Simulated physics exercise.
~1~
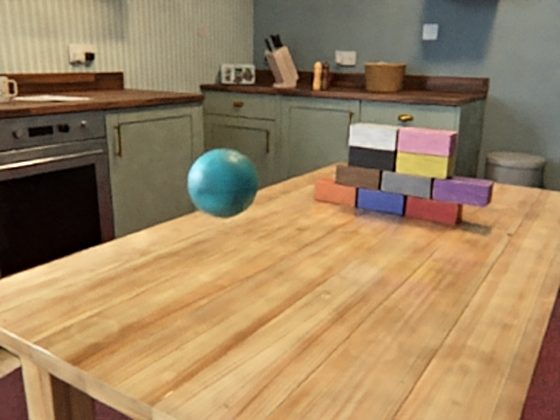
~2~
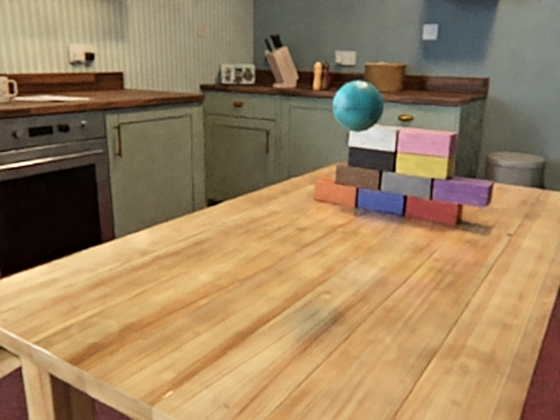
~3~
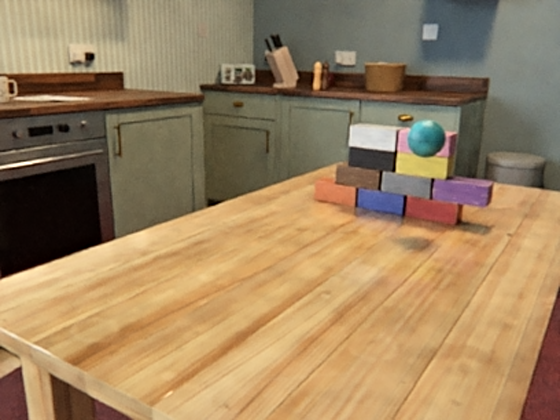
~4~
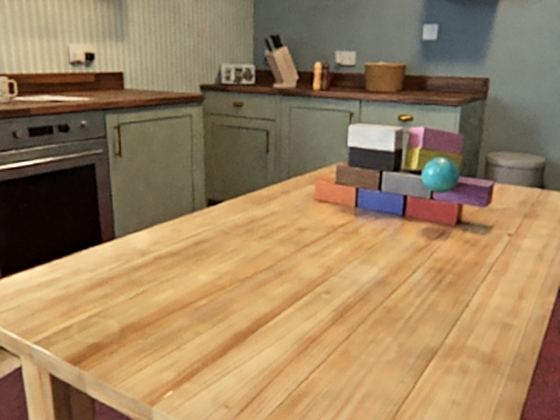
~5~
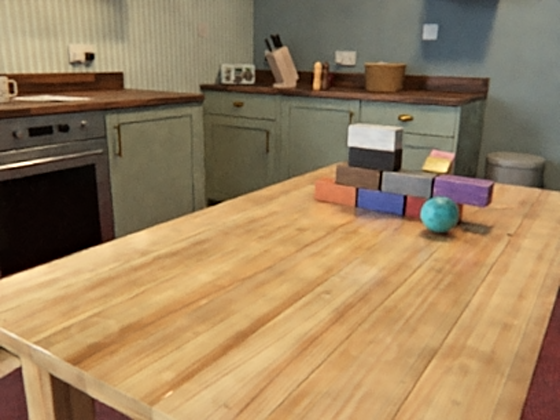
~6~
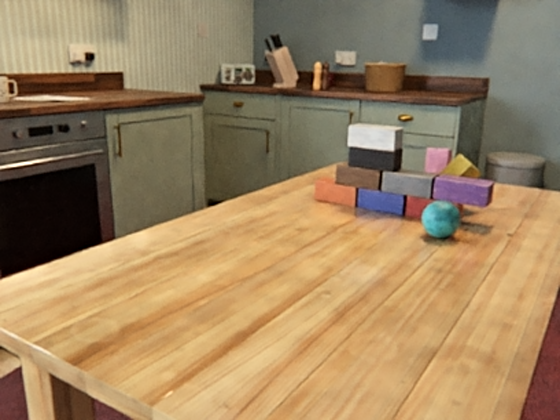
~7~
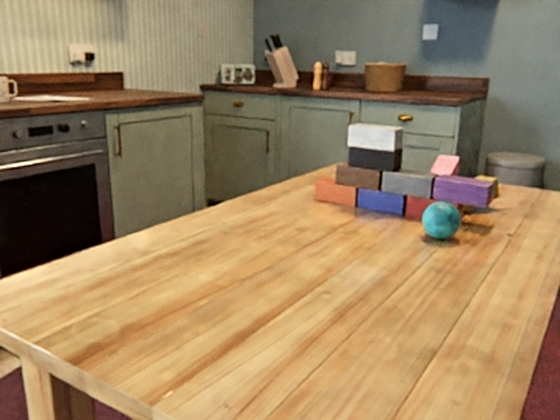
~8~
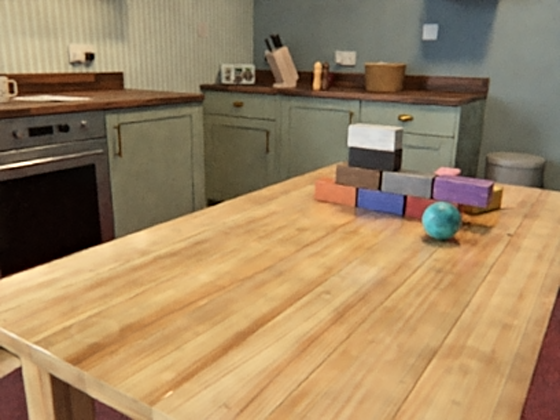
A turquoise ball flies into stacked blocks, knocking the pink and yellow ones backward.
